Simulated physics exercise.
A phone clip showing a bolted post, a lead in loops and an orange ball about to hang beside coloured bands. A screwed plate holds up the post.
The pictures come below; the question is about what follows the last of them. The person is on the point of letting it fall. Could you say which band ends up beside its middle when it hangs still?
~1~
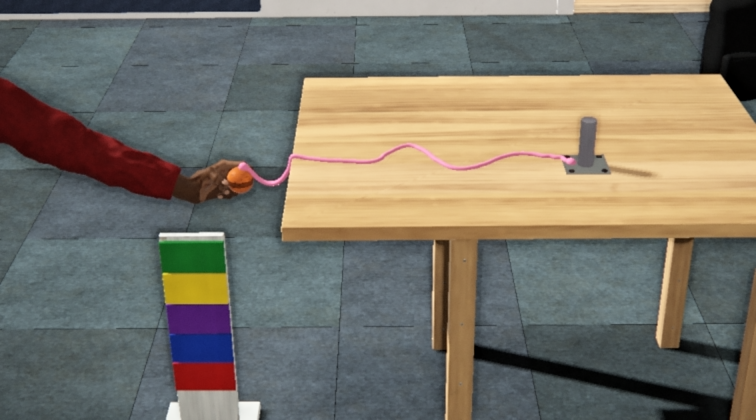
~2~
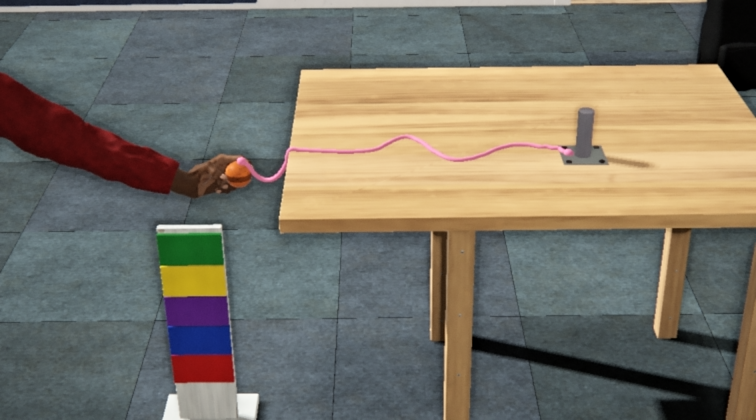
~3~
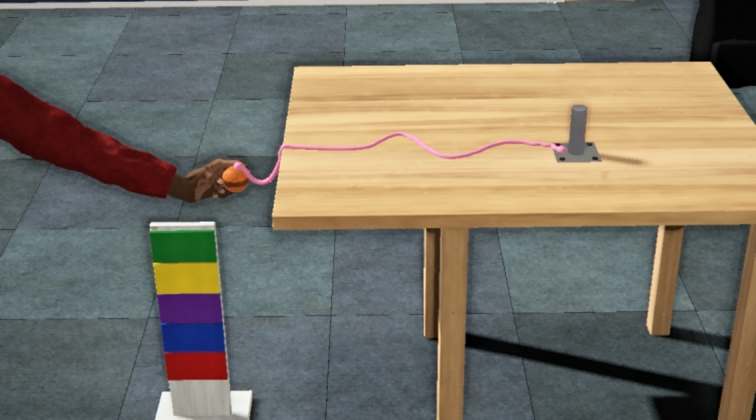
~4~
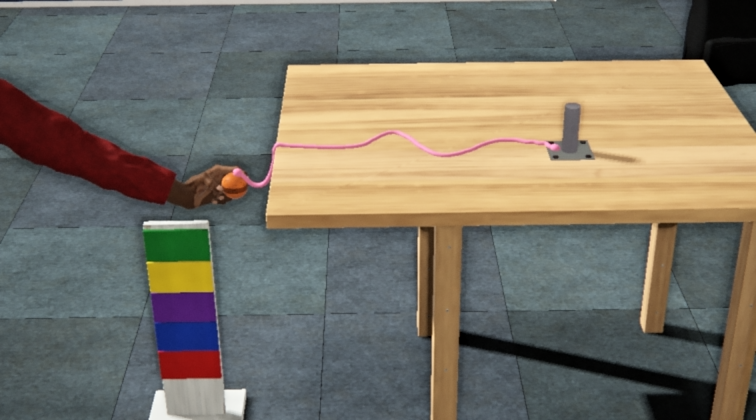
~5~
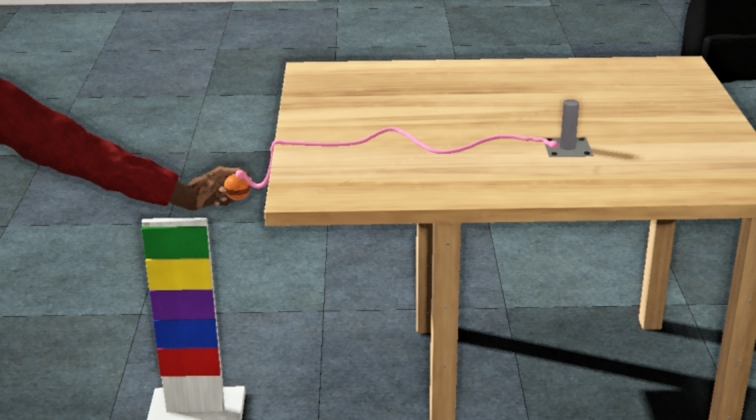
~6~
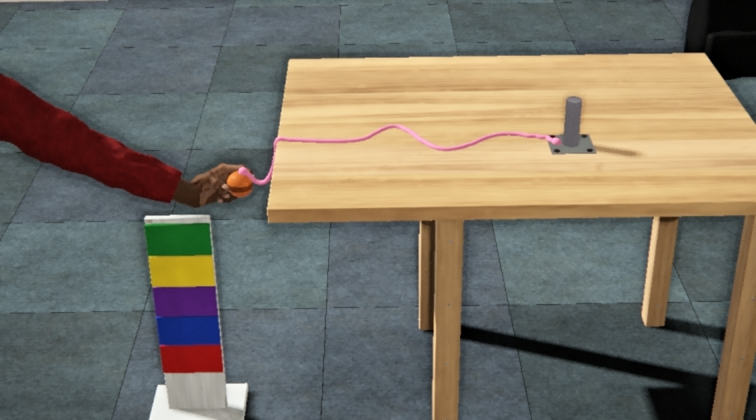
Sure, it is yellow.
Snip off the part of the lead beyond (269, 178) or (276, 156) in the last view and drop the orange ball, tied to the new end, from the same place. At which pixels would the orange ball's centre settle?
One per try, the spots are (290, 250) and (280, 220).
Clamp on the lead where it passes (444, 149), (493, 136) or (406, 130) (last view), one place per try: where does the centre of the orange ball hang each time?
Pixel spots, one per try: About (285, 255), (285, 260), (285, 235).
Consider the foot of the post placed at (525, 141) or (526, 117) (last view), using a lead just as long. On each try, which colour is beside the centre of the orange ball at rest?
First try: Purple; second try: Purple.
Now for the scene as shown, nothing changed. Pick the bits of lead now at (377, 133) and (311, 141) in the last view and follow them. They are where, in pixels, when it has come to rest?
First near (327, 137), second near (278, 160).
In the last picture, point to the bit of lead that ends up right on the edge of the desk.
Position: Approx. (335, 142).
Soon after, ball near (264, 261); level with yellow.
Then, ball near (303, 267); level with yellow.
Further on, ball near (283, 269); level with yellow.
At rest, ball near (281, 269); level with yellow. Its middle rests at the yellow band.
